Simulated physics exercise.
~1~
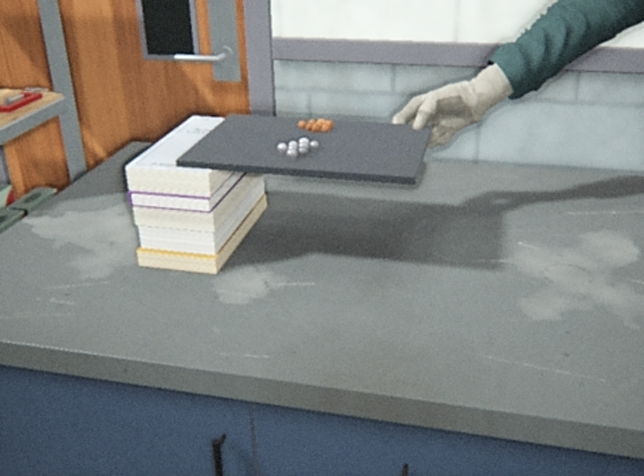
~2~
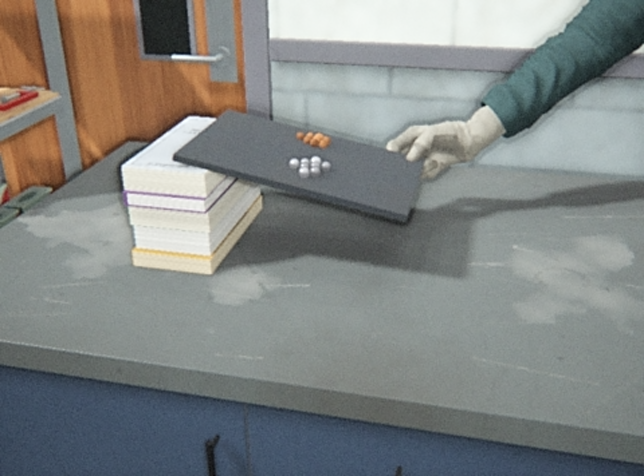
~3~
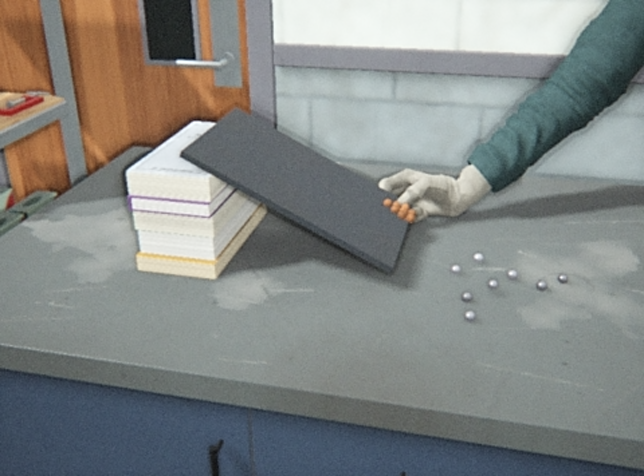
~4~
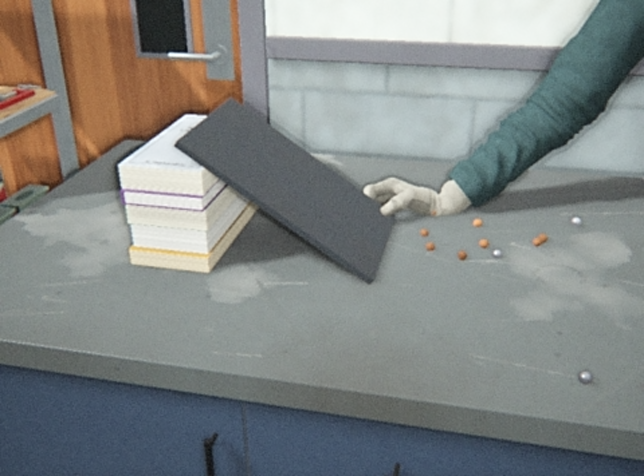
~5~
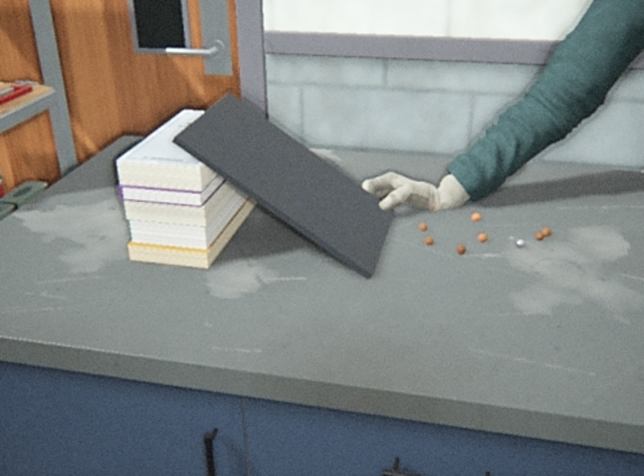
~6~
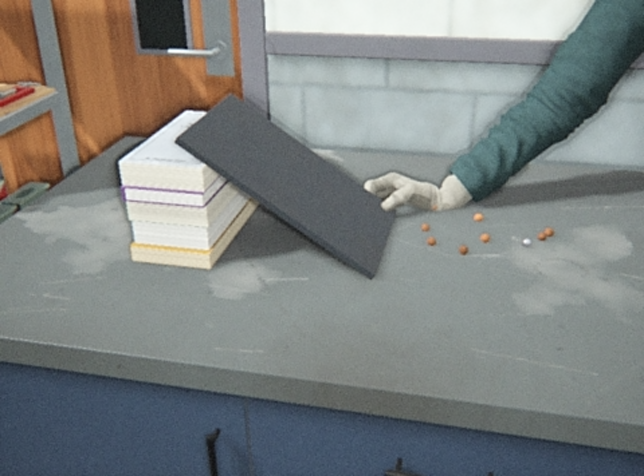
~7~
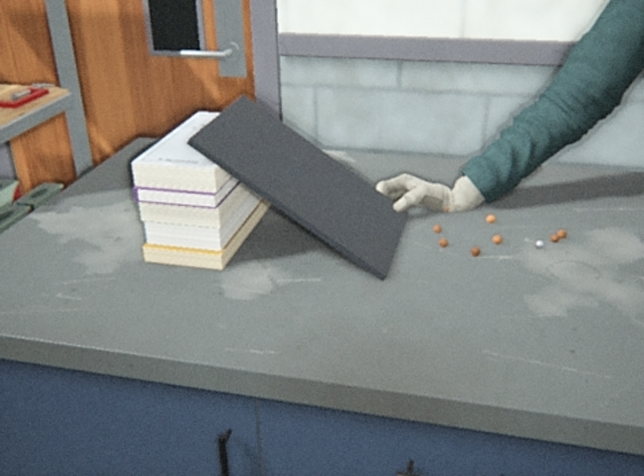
Gloved hand lowering a dark board propped on stacked books, silvery beads rolling off first and farther, orange ones scattering nearby.
